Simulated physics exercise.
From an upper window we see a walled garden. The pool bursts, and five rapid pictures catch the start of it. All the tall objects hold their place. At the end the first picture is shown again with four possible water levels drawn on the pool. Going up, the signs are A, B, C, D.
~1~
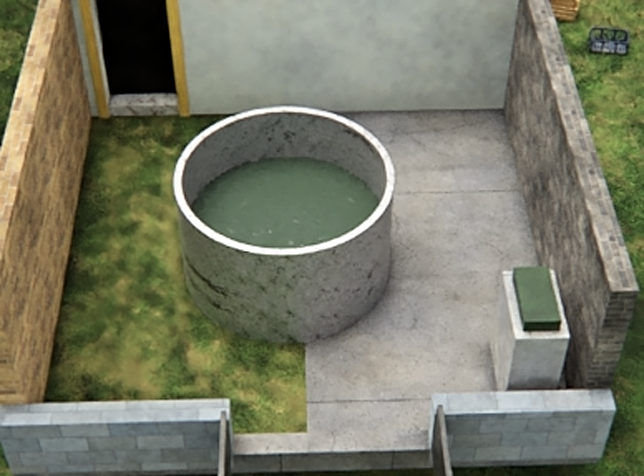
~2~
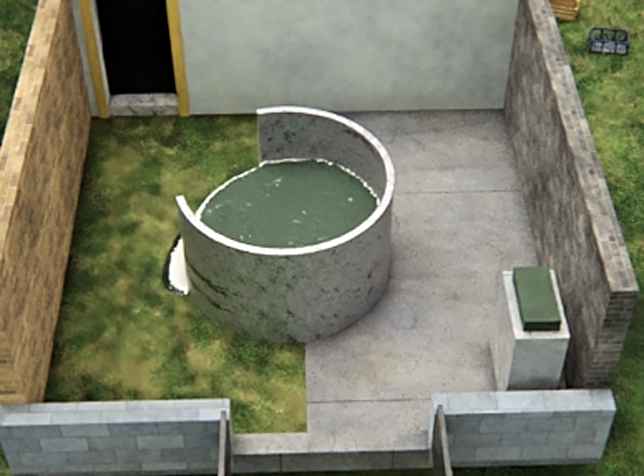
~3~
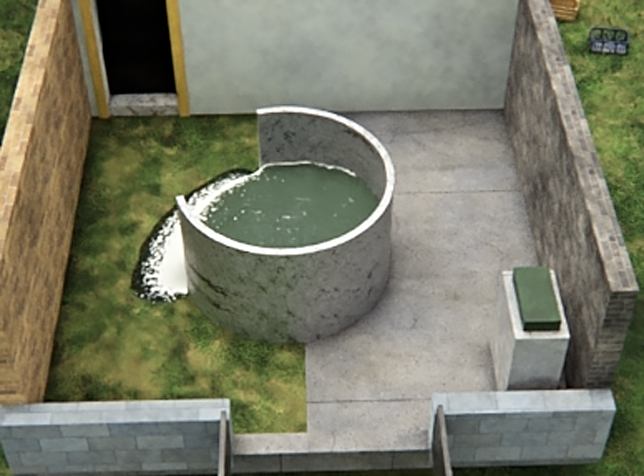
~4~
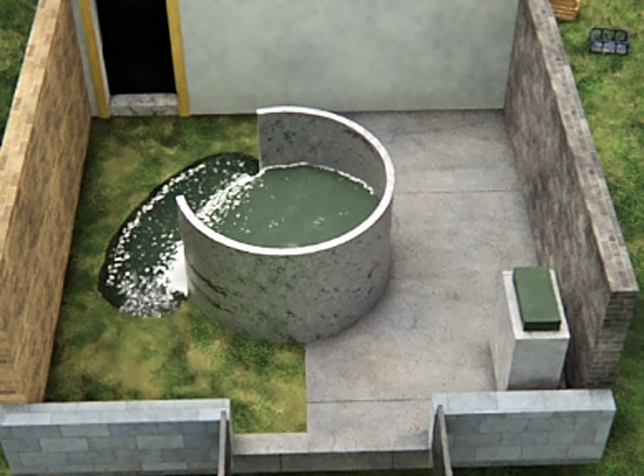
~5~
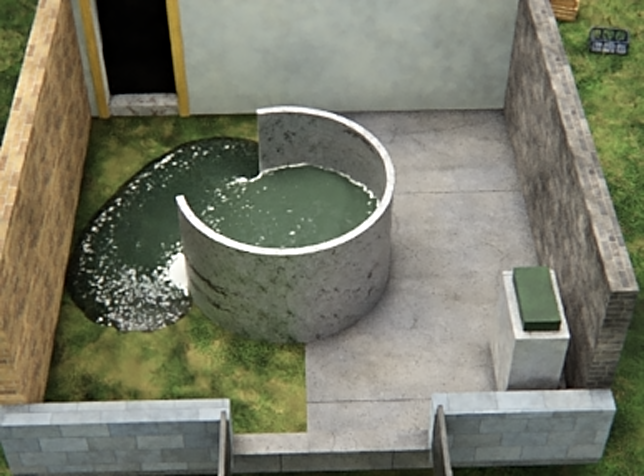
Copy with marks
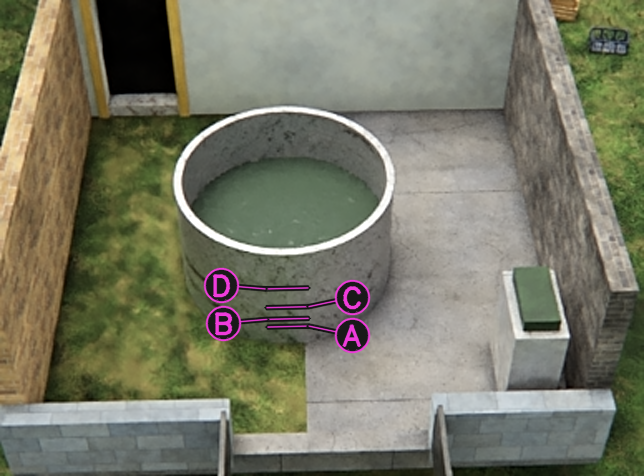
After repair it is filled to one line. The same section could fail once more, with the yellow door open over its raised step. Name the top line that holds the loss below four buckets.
Line B just does it.
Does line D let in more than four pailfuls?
Yes, that goes wrong.
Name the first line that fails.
It is C.
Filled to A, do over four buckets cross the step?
No, not at all.
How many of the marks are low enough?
Two of the four.
On the marked copy, A at (288, 326); B at (287, 318); C at (287, 307); D at (286, 288); from the bottom up A, B, C, D.
With A, nothing gets over.
With B, a bucket or two gets in.
With C, about 10 bucketfuls get in.
With D, dozens of bucketfuls pour in.
